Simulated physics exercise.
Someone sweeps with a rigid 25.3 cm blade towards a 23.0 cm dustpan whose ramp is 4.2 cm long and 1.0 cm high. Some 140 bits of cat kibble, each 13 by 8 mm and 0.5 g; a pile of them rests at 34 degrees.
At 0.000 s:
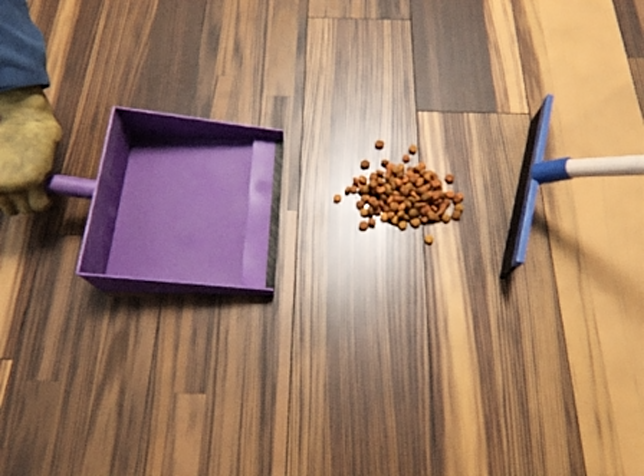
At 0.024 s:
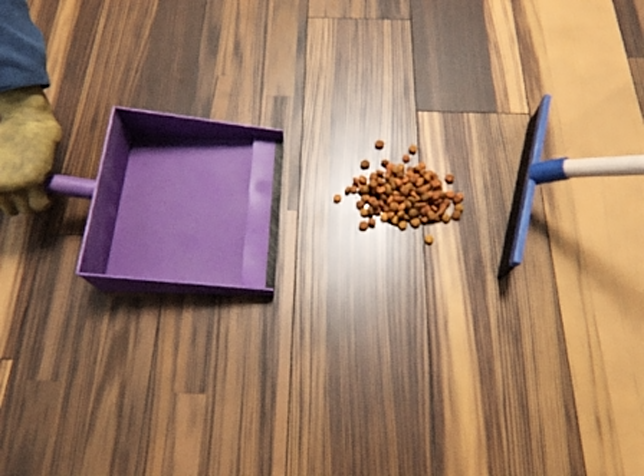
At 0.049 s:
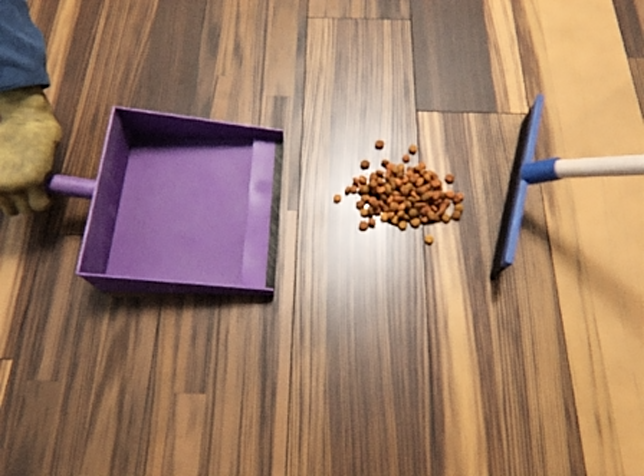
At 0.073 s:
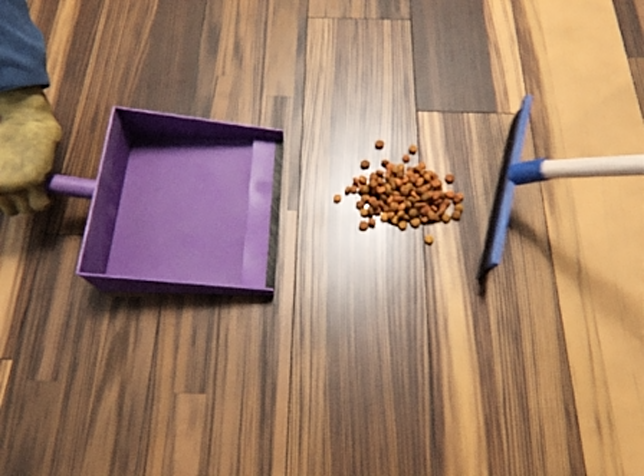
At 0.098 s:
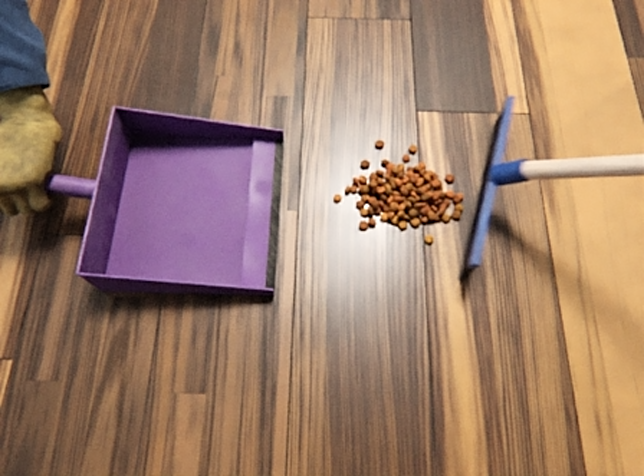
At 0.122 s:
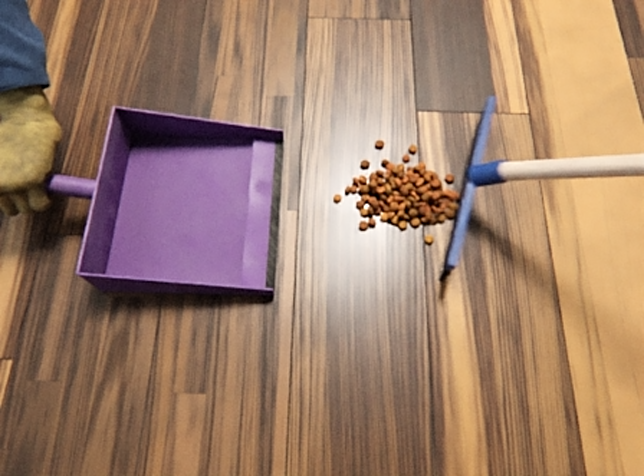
A blue blade on a pale handle slides left and meets a pile of brown kibble.
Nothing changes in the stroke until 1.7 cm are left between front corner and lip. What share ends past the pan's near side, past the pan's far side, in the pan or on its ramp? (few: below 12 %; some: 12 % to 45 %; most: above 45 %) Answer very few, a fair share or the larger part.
Near side: Very few, far side: A fair share, pan: A fair share.
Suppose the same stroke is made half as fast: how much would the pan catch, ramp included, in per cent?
Then about 5 per cent.
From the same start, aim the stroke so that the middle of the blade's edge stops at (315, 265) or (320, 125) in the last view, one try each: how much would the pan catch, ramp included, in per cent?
Some 15 and 30 per cent.
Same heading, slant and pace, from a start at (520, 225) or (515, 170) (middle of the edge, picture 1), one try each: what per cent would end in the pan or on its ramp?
Some 25 and 30 per cent.
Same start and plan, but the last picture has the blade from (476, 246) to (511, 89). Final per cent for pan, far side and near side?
Pan 20, far 40, near 0.
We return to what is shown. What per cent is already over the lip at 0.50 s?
Some 30 per cent.
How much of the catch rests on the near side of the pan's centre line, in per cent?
About 40 per cent.
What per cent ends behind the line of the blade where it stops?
Roughly 0 per cent.
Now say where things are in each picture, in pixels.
Blade from (517, 262) to (547, 102), moved 0.0 cm, 0 of the pieces shifted so far; middle of the pieces at (406, 193); pan at (184, 210), in the first frame.
Blade from (515, 263) to (545, 102), moved 0.3 cm, 0 of the pieces shifted so far; middle of the pieces at (406, 193), in the second frame.
Blade from (506, 263) to (537, 102), moved 1.3 cm, 0 of the pieces shifted so far; middle of the pieces at (406, 193), in the third frame.
Blade from (493, 264) to (526, 103), moved 3.0 cm, 0 of the pieces shifted so far; middle of the pieces at (406, 193), in the fourth frame.
Blade from (473, 265) to (509, 103), moved 5.3 cm, 0 of the pieces shifted so far; middle of the pieces at (406, 193), in the fifth frame.
Blade from (451, 266) to (489, 104), moved 8.0 cm, 9 of the pieces shifted so far; middle of the pieces at (406, 193); pan at (184, 210). Its pace works out near 1.11 m/s, heading 4 degrees towards the viewer's side, in the sixth frame.
Then, at 0.22 s, middle of the blade 14 cm from the lip; 0 % over the lip, far side 0 %, near side 0 %.
Then, at 0.29 s, middle of the blade 7 cm from the lip; 0 % over the lip, far side 15 %, near side 0 %.
After 0.50 s, middle of the blade 5 cm from the lip; 30 % over the lip, far side 20 %, near side 0 %.
In the end, at 1.1 s, near side 0 %, far side 20 %, pan 30 %, in front of the lip or behind the blade 45 %.
